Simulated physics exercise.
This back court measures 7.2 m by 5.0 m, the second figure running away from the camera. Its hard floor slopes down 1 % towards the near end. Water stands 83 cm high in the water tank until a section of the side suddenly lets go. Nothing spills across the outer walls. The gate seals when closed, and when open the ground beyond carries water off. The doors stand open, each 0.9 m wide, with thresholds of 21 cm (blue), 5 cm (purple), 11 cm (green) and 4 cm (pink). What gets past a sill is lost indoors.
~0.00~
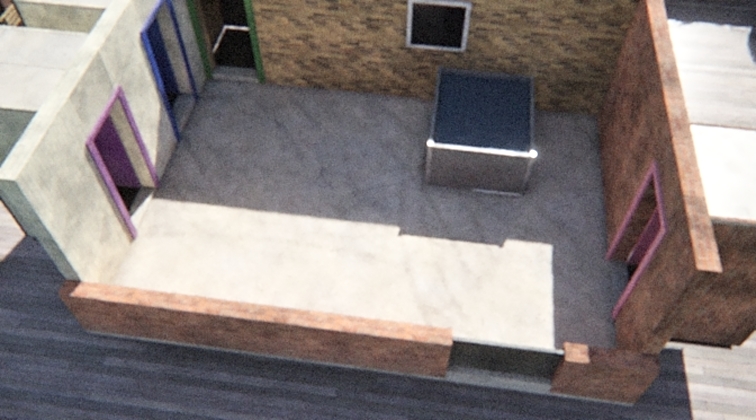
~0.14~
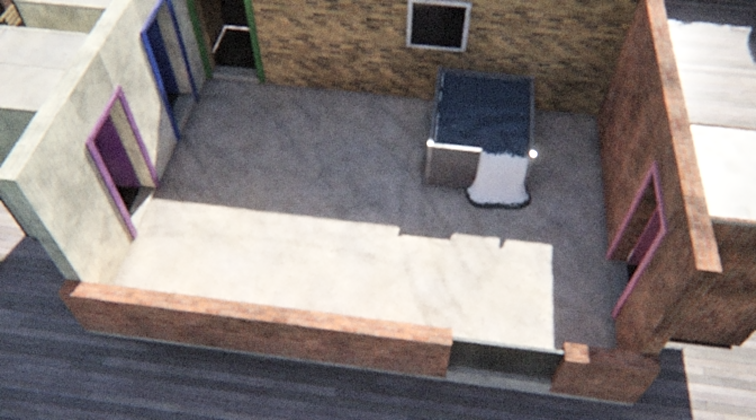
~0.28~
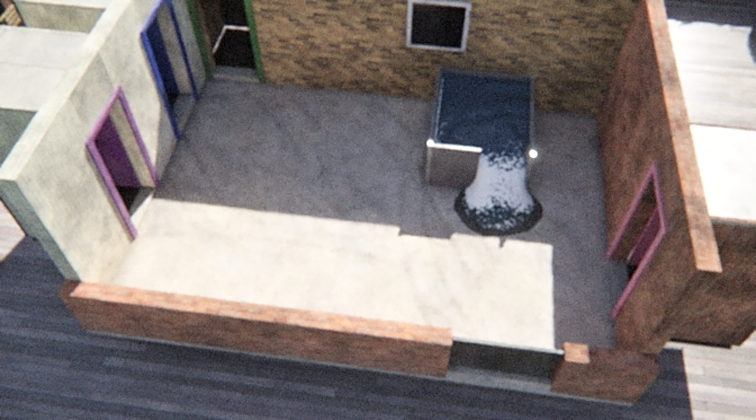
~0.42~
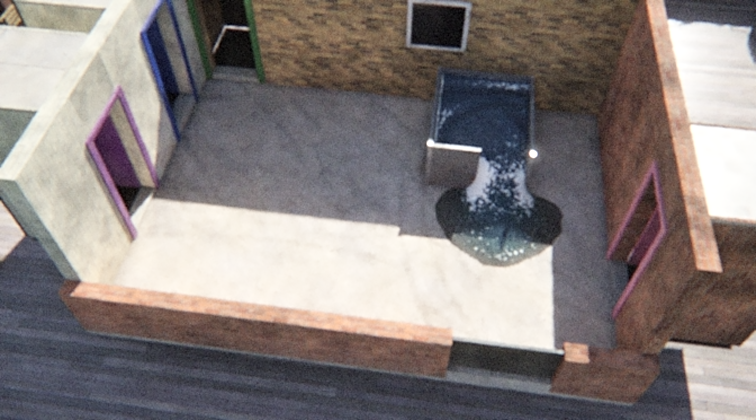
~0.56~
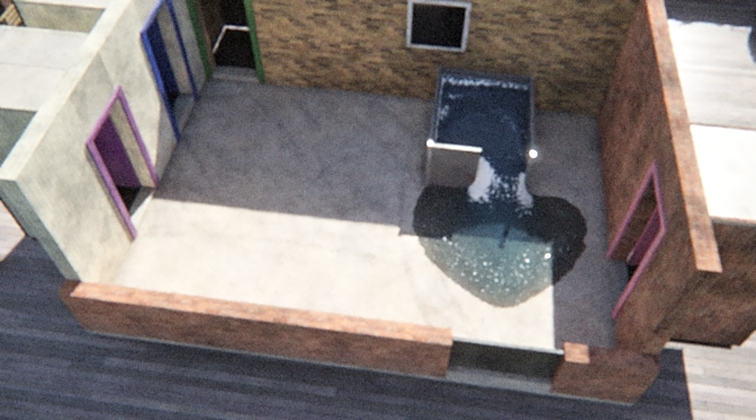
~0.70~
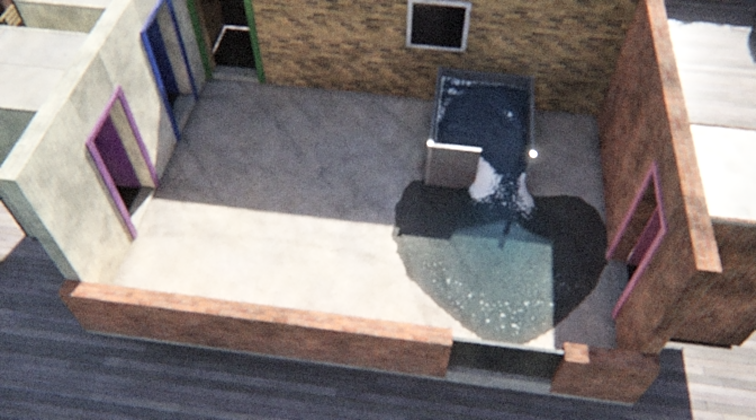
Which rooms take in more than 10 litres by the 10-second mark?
Door by door: At the blue door it keeps below the limit; at the purple door it exceeds the limit; at the green door it keeps below the limit; at the pink door it passes the limit.
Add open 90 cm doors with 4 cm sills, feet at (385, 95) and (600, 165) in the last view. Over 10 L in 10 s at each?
In that order: Below, under.
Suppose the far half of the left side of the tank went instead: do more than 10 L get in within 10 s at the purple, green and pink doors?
Then: Purple above, green past it, pink above.
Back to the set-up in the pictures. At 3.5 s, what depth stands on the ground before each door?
Depths in cm: Blue 0, purple 0, green 0, pink 16.
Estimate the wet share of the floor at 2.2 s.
Near 35 per cent is wet.
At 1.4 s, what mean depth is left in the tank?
About 51 cm.
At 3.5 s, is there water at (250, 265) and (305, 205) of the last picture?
In turn: Flooded, not reached.
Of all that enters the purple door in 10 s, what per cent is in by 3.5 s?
Some 0 per cent by then.
After 1.4 s water covers 30 % of the floor and is deepest (50 cm) near (604, 375); blue door not reached, purple door not reached, green door not reached, pink door 11 cm at the sill, 15 L in.
After 2.2 s water covers 35 % of the floor and is deepest (34 cm) near (617, 376); blue door not reached, purple door not reached, green door not reached, pink door 11 cm at the sill, 65 L in.
After 3.5 s water covers 45 % of the floor and is deepest (20 cm) near (496, 348); blue door not reached, purple door not reached, green door not reached, pink door 16 cm at the sill, 156 L in.
After 6.0 s water covers 75 % of the floor and is deepest (16 cm) near (115, 310); blue door 3 cm at the sill, 0 L in, purple door 11 cm at the sill, 16 L in, green door not reached, pink door 11 cm at the sill, 278 L in.
After 10.0 s water covers 90 % of the floor and is deepest (10 cm) near (103, 309); blue door 6 cm at the sill, 0 L in, purple door 8 cm at the sill, 53 L in, green door 7 cm at the sill, 0 L in, pink door 7 cm at the sill, 327 L in.
